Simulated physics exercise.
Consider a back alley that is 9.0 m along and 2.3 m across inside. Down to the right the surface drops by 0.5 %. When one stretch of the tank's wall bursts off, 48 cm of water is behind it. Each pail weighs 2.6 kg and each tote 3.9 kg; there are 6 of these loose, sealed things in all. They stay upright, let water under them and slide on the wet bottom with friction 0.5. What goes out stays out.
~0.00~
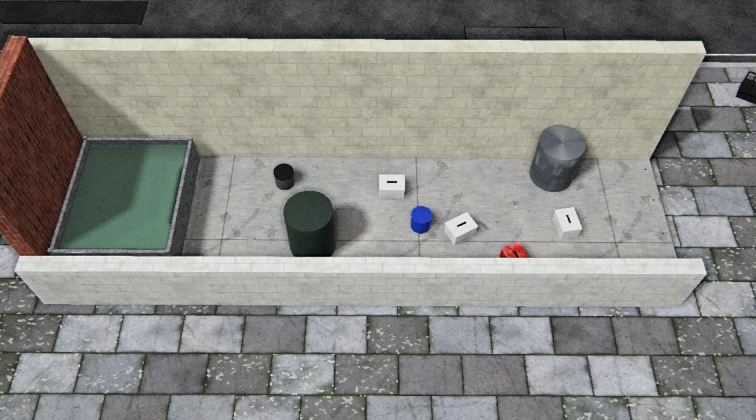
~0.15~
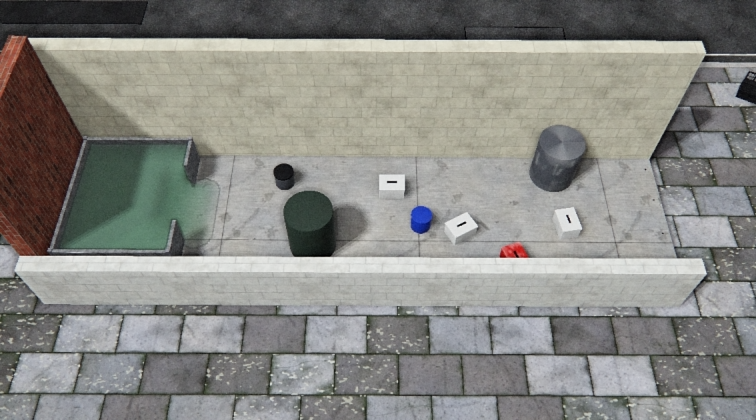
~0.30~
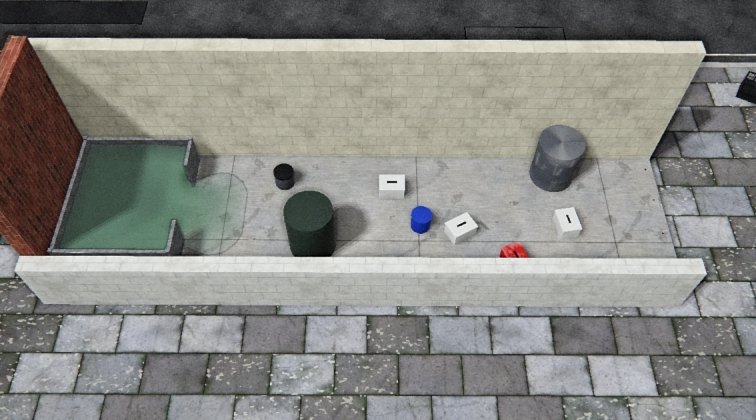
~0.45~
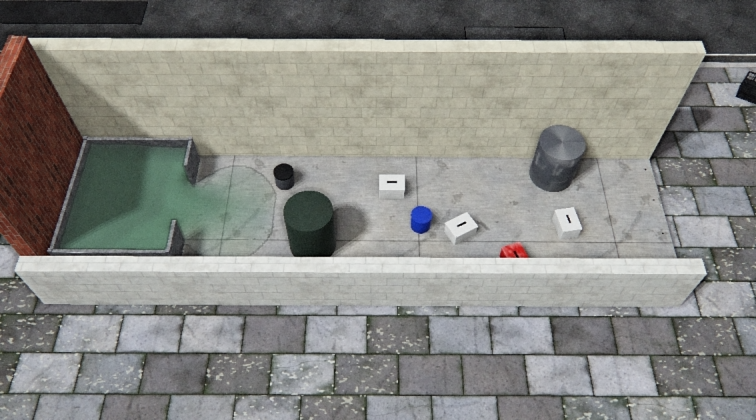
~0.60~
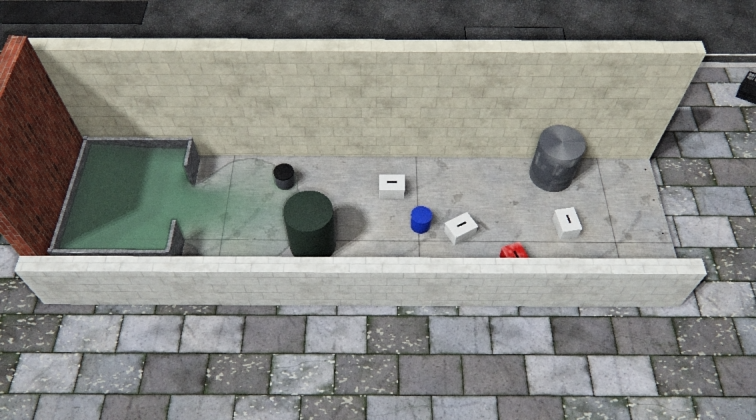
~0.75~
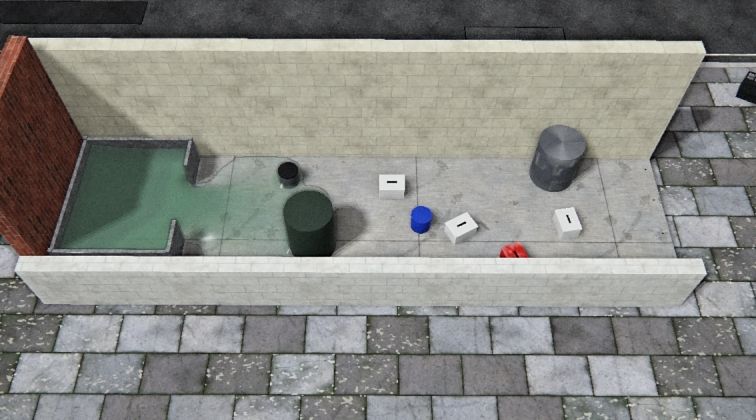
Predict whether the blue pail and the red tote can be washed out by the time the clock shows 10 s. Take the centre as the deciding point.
Blue pail: Outside. Red tote: Outside.
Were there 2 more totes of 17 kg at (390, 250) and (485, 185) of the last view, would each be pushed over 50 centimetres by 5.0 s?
In turn: Less, more.
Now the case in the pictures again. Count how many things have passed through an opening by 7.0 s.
Count: 4.
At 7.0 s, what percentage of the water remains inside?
Somewhere near 80 percent, give or take.
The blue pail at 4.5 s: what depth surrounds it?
Roughly 8 cm at that moment.
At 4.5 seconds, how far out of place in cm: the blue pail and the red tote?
Close to 150 cm for the first and 150 cm for the second.
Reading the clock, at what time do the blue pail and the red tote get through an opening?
Roughly 7.5 s and 5.0 s.
After 2.0 s the blue pail is near (436, 223), 0.3 m from its start, aground; the red tote is near (516, 255), 0.0 m from its start, aground; 0 of 6 are out; 1 afloat.
After 4.5 s the blue pail is near (534, 232), 1.7 m from its start, afloat; the red tote is near (634, 254), 1.7 m from its start, afloat; 1 of 6 are out; 5 afloat.
After 7.0 s the blue pail is near (636, 235), 3.2 m from its start, afloat; the red tote has gone out; 4 of 6 are out; 2 afloat.
After 10.0 s the blue pail has gone out; the red tote has gone out; 6 of 6 are out; 0 afloat.
